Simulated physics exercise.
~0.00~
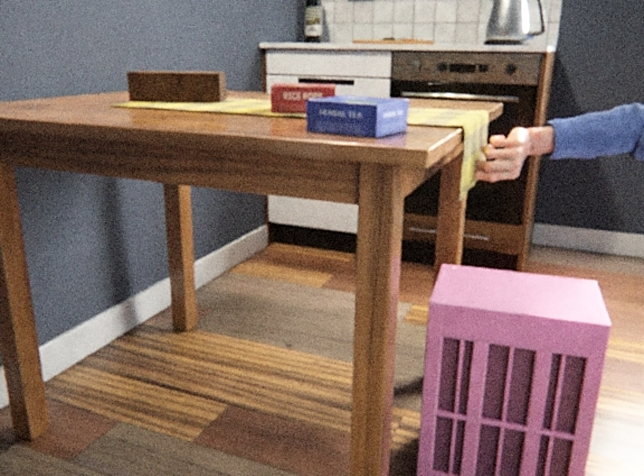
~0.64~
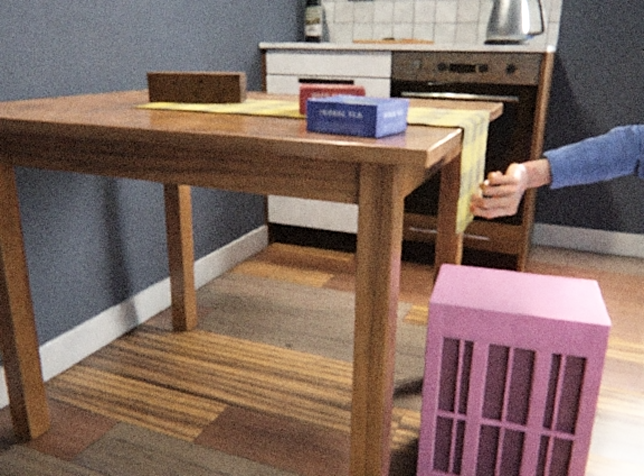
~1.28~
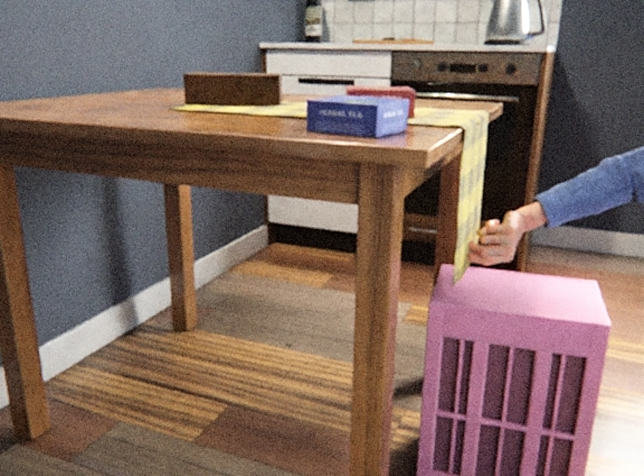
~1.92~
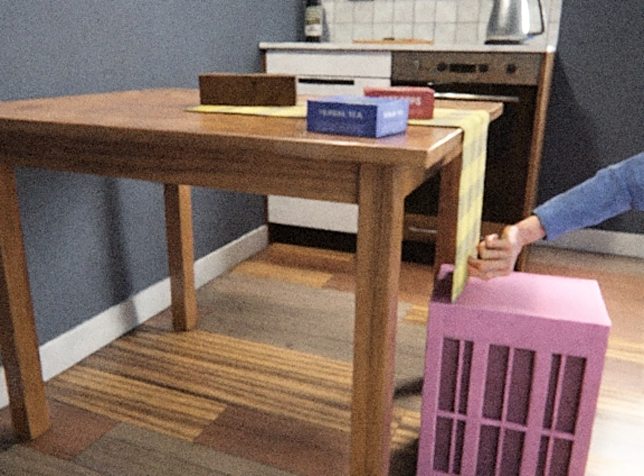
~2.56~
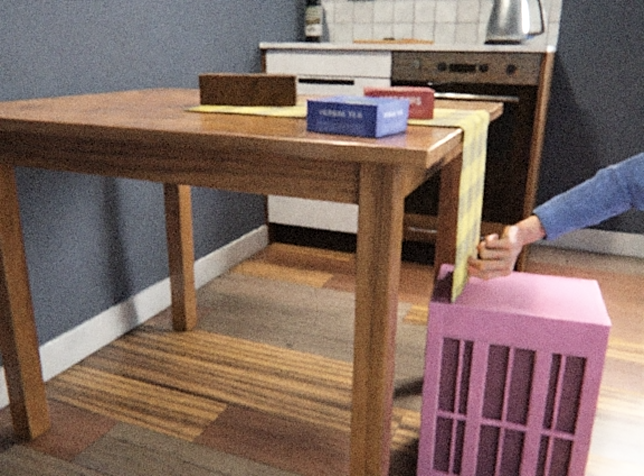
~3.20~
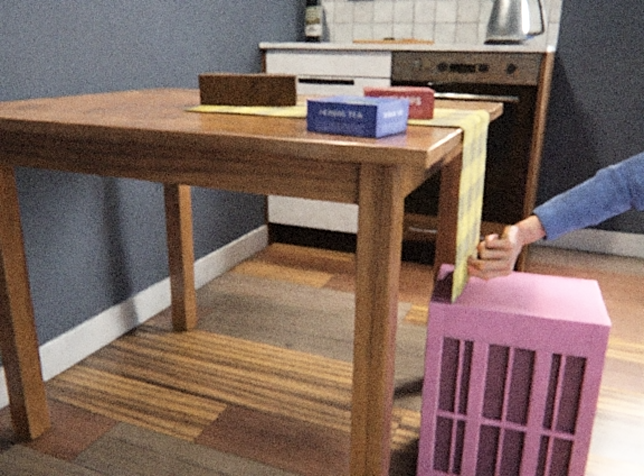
A hand slowly pulled the hanging end of a yellow tea towel down to a pink crate and held it there, drawing the red packet and the brick rightward across the table, where both remained, while the blue packet stayed put.
